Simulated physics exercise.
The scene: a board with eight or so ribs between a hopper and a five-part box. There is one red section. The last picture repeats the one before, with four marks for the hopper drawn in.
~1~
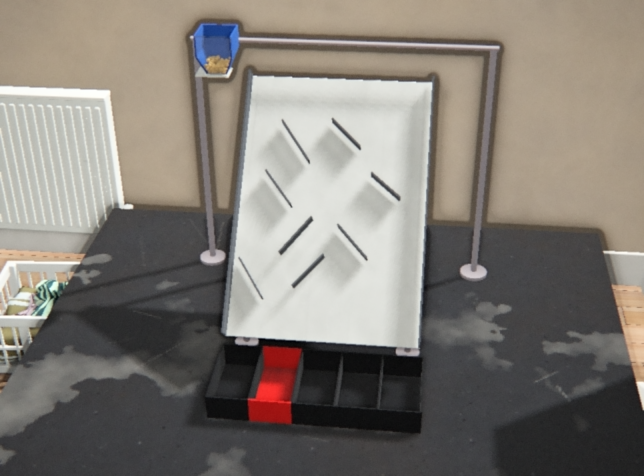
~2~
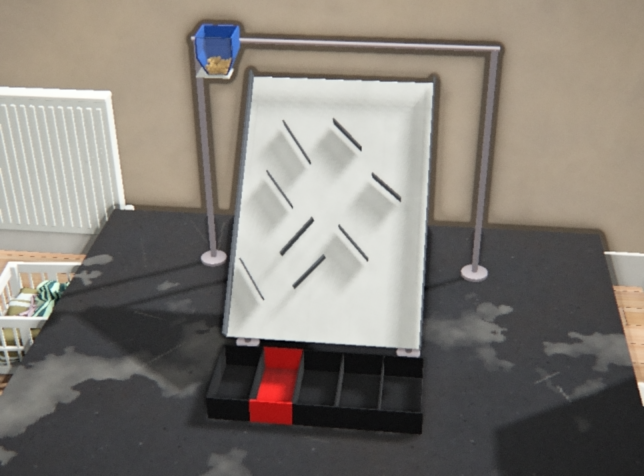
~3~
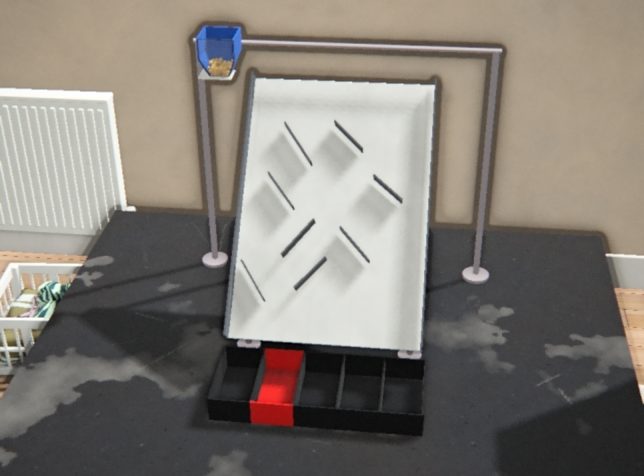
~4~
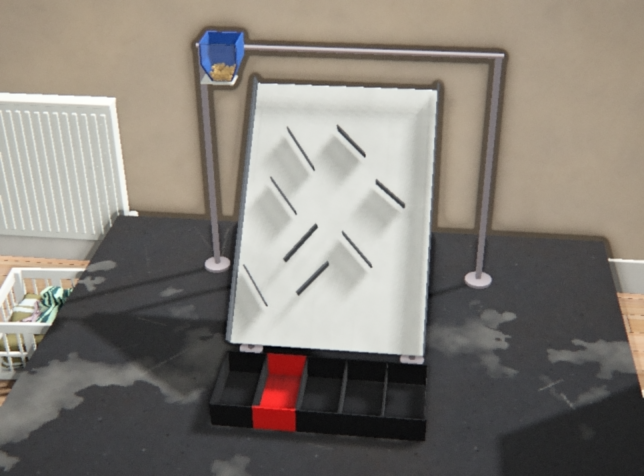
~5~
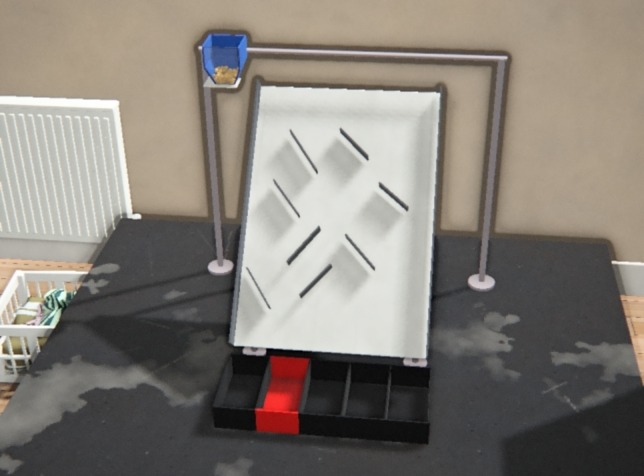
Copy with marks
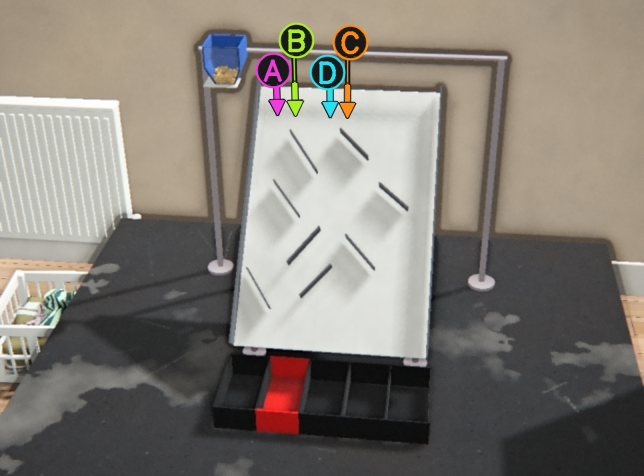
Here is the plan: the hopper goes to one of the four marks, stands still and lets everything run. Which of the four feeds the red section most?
The answer is mark A.
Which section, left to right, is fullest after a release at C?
The fifth from the left.
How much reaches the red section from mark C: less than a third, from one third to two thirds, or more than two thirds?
It is less than a third.
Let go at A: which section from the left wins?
The second.
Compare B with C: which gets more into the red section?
B it is.
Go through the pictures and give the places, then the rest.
In the first frame, hopper (218, 65), dried chickpeas, door shut.
In the second frame, ribs (283, 120) to (309, 160), (333, 118) to (361, 146), (266, 170) to (291, 205).
In the third frame, ribs (373, 174) to (402, 199), (281, 254) to (314, 218), (340, 226) to (369, 260).
In the fourth frame, ribs (243, 264) to (265, 304), (296, 293) to (328, 261).
In the fifth frame, red section (277, 420), number 2 of 5 from the left.
On the marked copy, mark A meets the board at (277, 109); mark B meets the board at (295, 110); mark C meets the board at (347, 112); mark D meets the board at (330, 111).
Choosing A, roughly two thirds in the red section, roughly a third in other sections.
Choosing B, roughly a quarter in the red section, roughly two thirds in other sections, about a tenth outside the box.
Choosing C, about a tenth in the red section, almost all in other sections.
Choosing D, about a tenth in the red section, almost all in other sections.
